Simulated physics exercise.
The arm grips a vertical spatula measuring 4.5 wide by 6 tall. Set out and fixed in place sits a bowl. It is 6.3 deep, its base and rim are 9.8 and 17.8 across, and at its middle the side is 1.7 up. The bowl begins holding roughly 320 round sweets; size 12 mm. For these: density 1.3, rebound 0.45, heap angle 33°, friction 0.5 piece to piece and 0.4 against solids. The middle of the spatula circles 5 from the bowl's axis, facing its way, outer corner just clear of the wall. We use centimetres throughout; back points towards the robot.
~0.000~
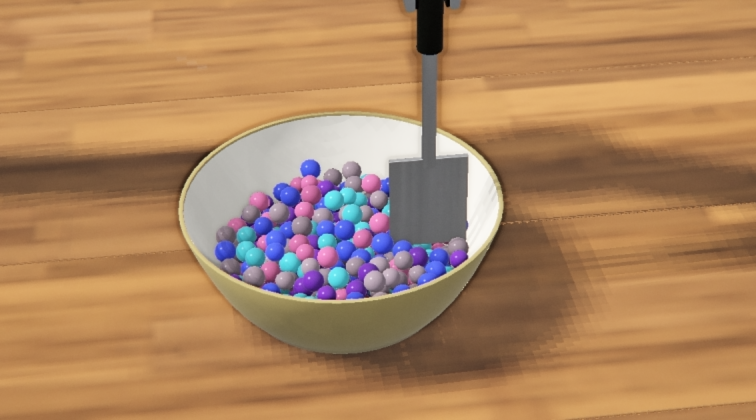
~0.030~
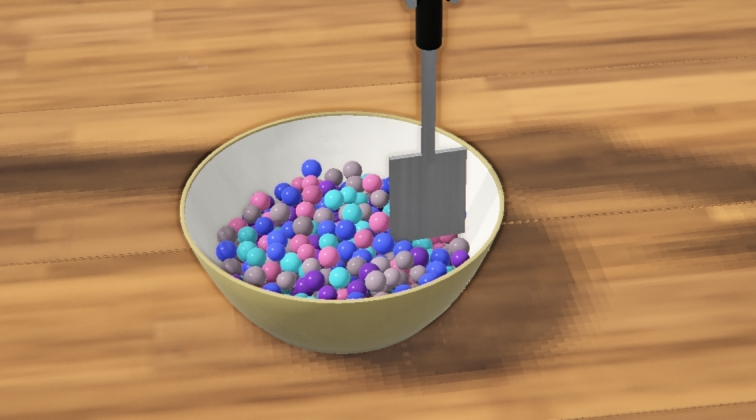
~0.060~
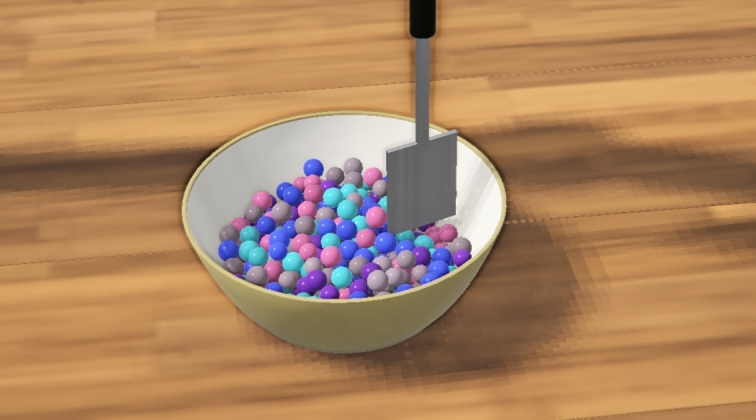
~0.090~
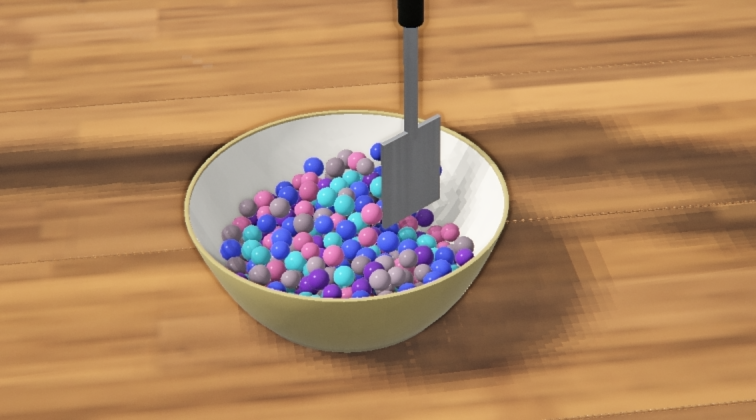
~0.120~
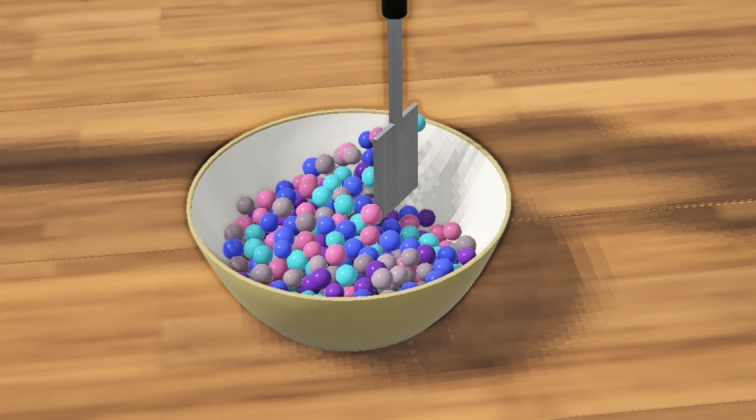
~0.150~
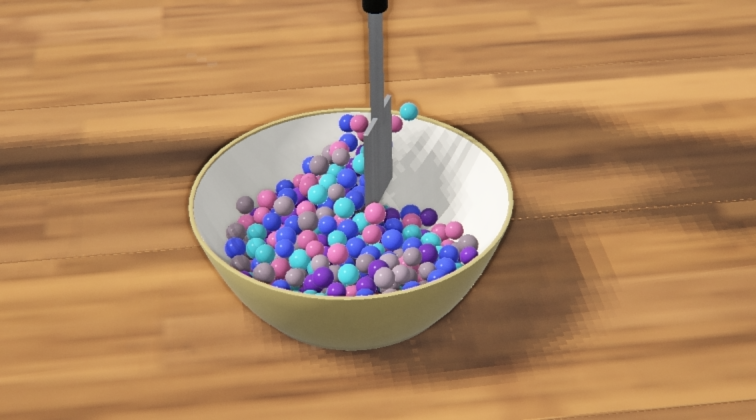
A cream bowl with a white inside sits on a striped wooden surface, seen from above at an angle. It holds many small round sweets in blue, pink, turquoise, purple and grey, with a grey metal spatula on a black handle upright at its right side. The spatula sweeps toward the back and left, turning edge-on and pushing sweets into a rising heap near the rear rim.
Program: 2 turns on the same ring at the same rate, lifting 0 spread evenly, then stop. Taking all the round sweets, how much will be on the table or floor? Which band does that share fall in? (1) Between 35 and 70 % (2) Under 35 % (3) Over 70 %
(2) Under 35 %.
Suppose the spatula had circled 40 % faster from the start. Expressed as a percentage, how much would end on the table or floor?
Near 35 in a hundred, it would be.
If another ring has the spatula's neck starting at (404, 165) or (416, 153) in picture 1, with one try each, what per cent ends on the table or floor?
Near 25 per cent and near 30 per cent, in that order.
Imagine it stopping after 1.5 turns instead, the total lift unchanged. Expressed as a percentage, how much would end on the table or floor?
Roughly 20 percent would end up there.
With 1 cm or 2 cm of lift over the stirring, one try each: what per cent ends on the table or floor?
Near 15 in a hundred, then 15 in a hundred.
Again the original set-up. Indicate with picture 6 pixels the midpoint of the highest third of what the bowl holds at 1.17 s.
Roughly pixel (326, 280).
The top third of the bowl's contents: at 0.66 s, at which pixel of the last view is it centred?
The top third is centred near (453, 213) in the last picture.
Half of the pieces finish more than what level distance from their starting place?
6 centimetres.
By 0.66 s, 323° round, highest piece 9 above the table; 292 in the bowl, 20 on the table or floor, 8 in flight or on the tool.
By 1.17 s, 221° round, highest piece 8 above the table; 251 in the bowl, 64 on the table or floor, 5 in flight or on the tool.
By 1.63 s, 0° round, highest piece 5 above the table; 236 in the bowl, 83 on the table or floor, 1 in flight or on the tool.
By 2.33 s, 0° round, highest piece 5 above the table; 236 in the bowl, 84 on the table or floor.
Final count, 236 in the bowl, 84 on the table or floor. That is 26 % on the table or floor.
